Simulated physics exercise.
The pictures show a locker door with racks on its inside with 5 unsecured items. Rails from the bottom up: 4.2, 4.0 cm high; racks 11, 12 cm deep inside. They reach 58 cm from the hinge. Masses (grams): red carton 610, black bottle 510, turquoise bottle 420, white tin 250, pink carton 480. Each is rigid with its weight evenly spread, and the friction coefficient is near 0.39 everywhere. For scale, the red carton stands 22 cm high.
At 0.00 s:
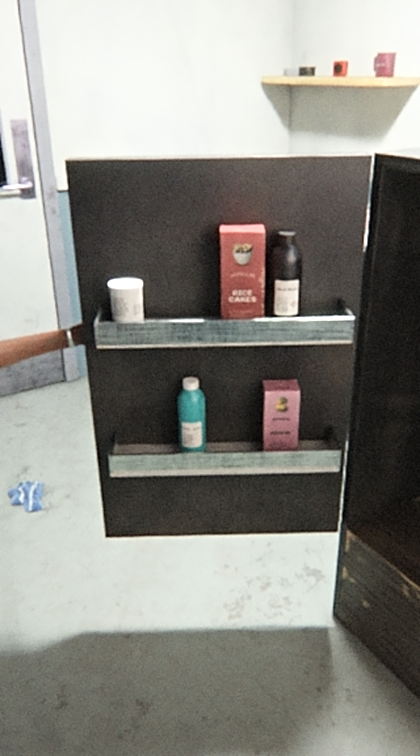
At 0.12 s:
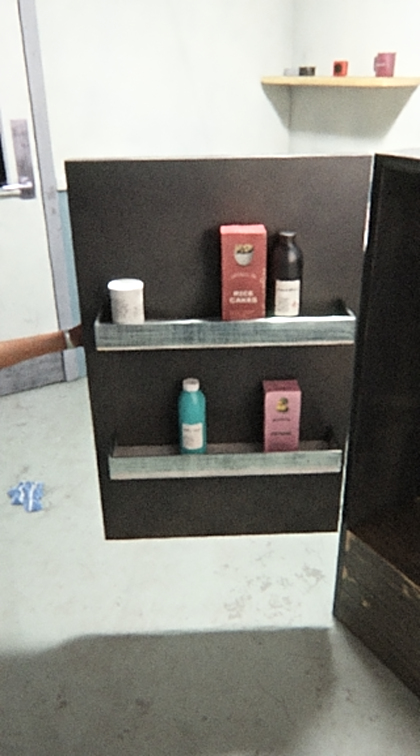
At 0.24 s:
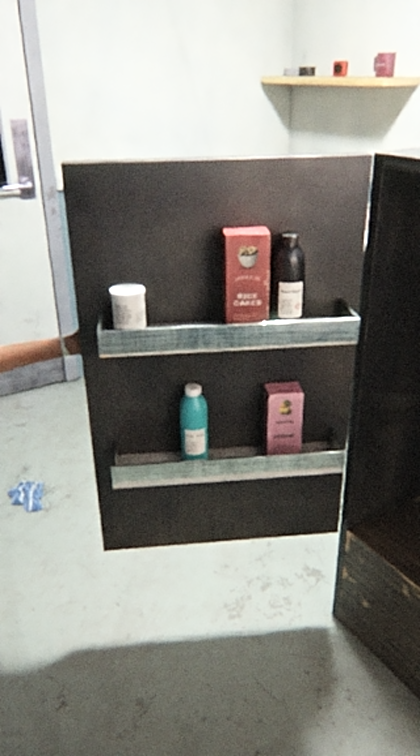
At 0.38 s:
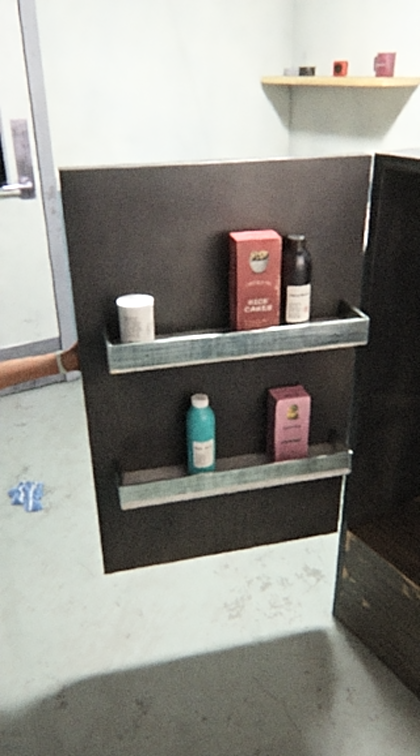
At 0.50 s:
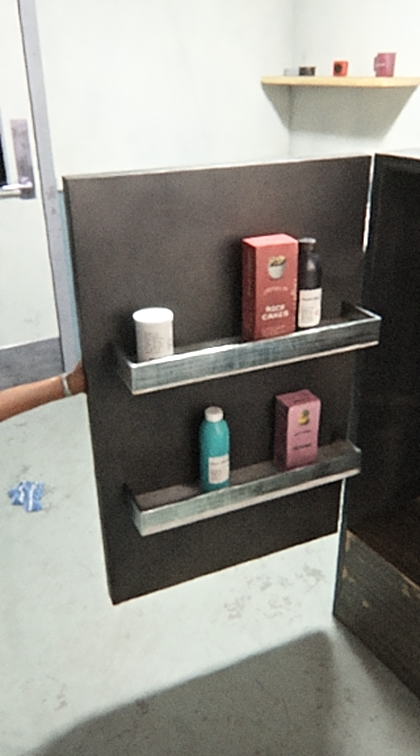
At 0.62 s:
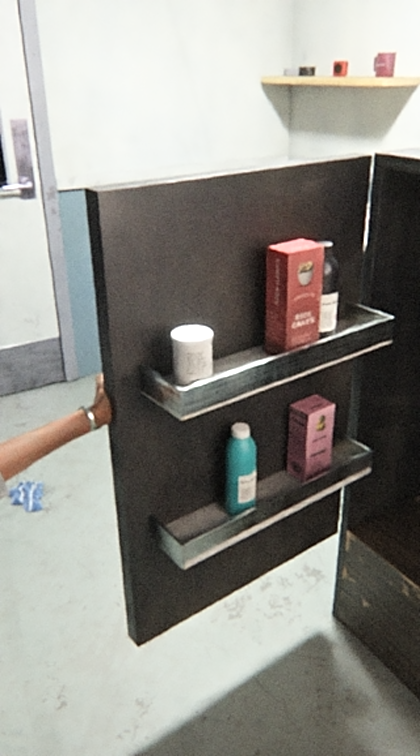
In a pale room with a small wall shelf, a dark locker door stands wide open, its two racks holding cartons, bottles and a white tin. A hand at its left edge swings it partway toward closed, slowly then faster, and the red carton comes to partly cover the black bottle.
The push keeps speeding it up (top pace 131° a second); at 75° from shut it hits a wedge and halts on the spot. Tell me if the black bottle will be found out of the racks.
The black bottle remains in the rack.
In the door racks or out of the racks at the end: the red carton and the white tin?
The red carton finishes out of the racks; the white tin ends in the door racks.
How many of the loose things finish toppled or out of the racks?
That comes to 2.
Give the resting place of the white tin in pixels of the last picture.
Around (232, 373).
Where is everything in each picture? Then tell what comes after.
Open by 120°; black bottle (286, 279); red carton (242, 279), in the first frame.
Open by 119°; white tin (127, 308); pink carton (280, 419), in the second frame.
Open by 115°; red carton (246, 282); turquoise bottle (194, 425), in the third frame.
Open by 107°; white tin (137, 326); pink carton (288, 426), in the fourth frame.
Open by 97°; red carton (269, 294); turquoise bottle (214, 451), in the fifth frame.
Open by 84°; white tin (193, 362), in the sixth frame.
After 0.82 s, open by 75°; black bottle moved 2 cm near (340, 296); turquoise bottle 26° off upright; red carton 12° off upright.
After 1.32 s, open by 75°; red carton now out of the racks; black bottle moved 2 cm near (339, 296); turquoise bottle on its side.
After 1.62 s, open by 75°; black bottle moved 2 cm near (339, 296); turquoise bottle on its side; pink carton moved 2 cm.
In the end (2.9 s), out of the racks, red carton; toppled in the door racks, turquoise bottle; the other 3 under 5 cm from the start. In the last view, black bottle near (339, 296).
